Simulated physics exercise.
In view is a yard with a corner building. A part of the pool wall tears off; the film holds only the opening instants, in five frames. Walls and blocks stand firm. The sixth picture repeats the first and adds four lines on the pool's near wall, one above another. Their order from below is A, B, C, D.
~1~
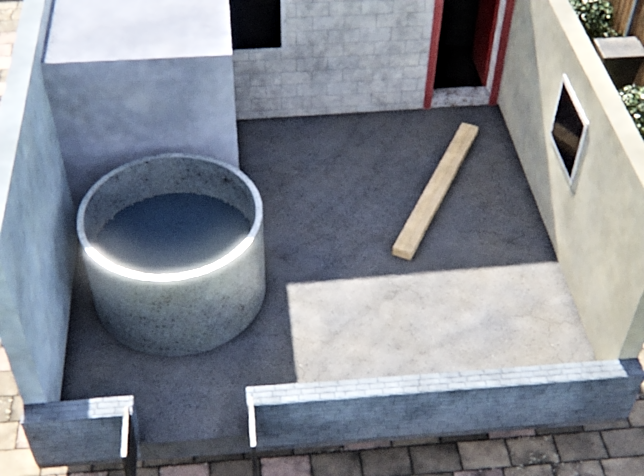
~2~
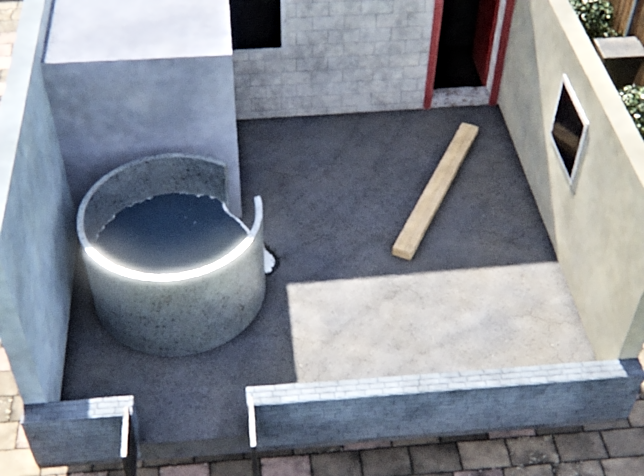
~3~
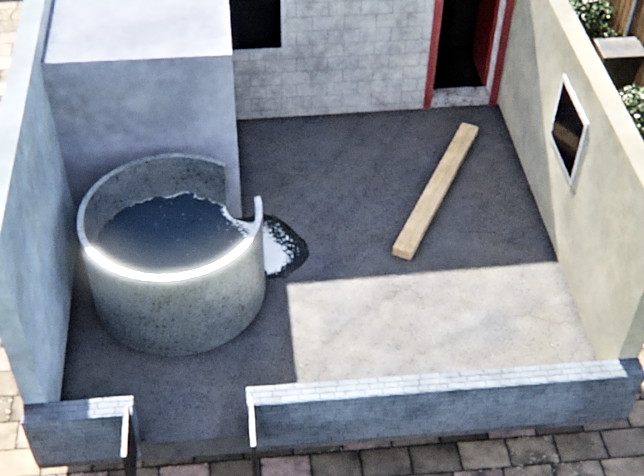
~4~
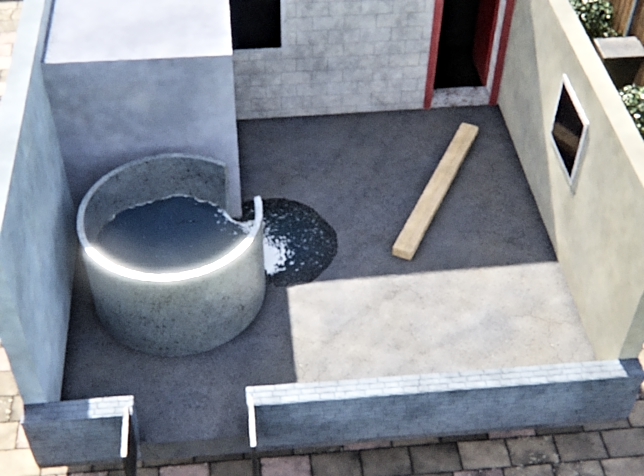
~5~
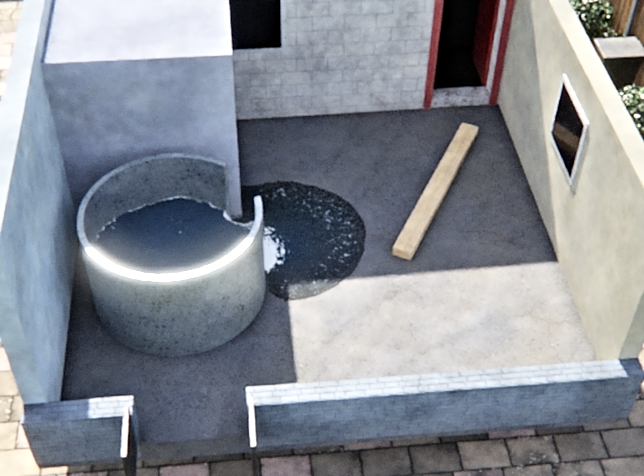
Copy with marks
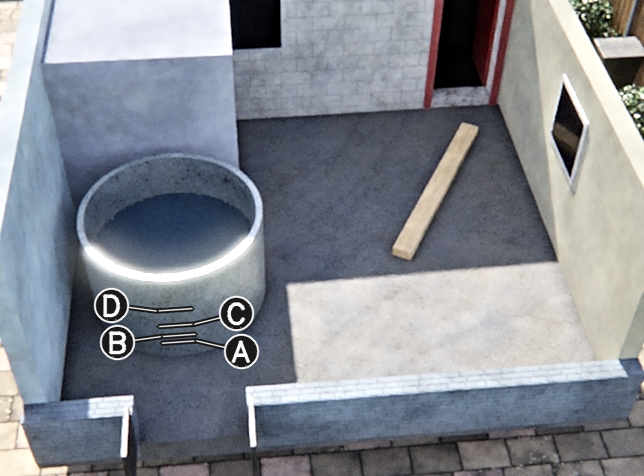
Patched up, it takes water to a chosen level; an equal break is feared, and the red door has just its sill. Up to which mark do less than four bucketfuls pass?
Line C.
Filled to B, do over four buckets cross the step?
No, that is safe.
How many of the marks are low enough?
Three of them.
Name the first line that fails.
That is line D.
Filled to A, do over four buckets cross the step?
No.
On the marked copy, A at (179, 342); B at (178, 335); C at (176, 325); D at (174, 309); from the bottom up A, B, C, D.
For line A, nothing gets over.
For line B, nothing gets over.
For line C, a bucket or two gets in.
For line D, about 10 bucketfuls get in.
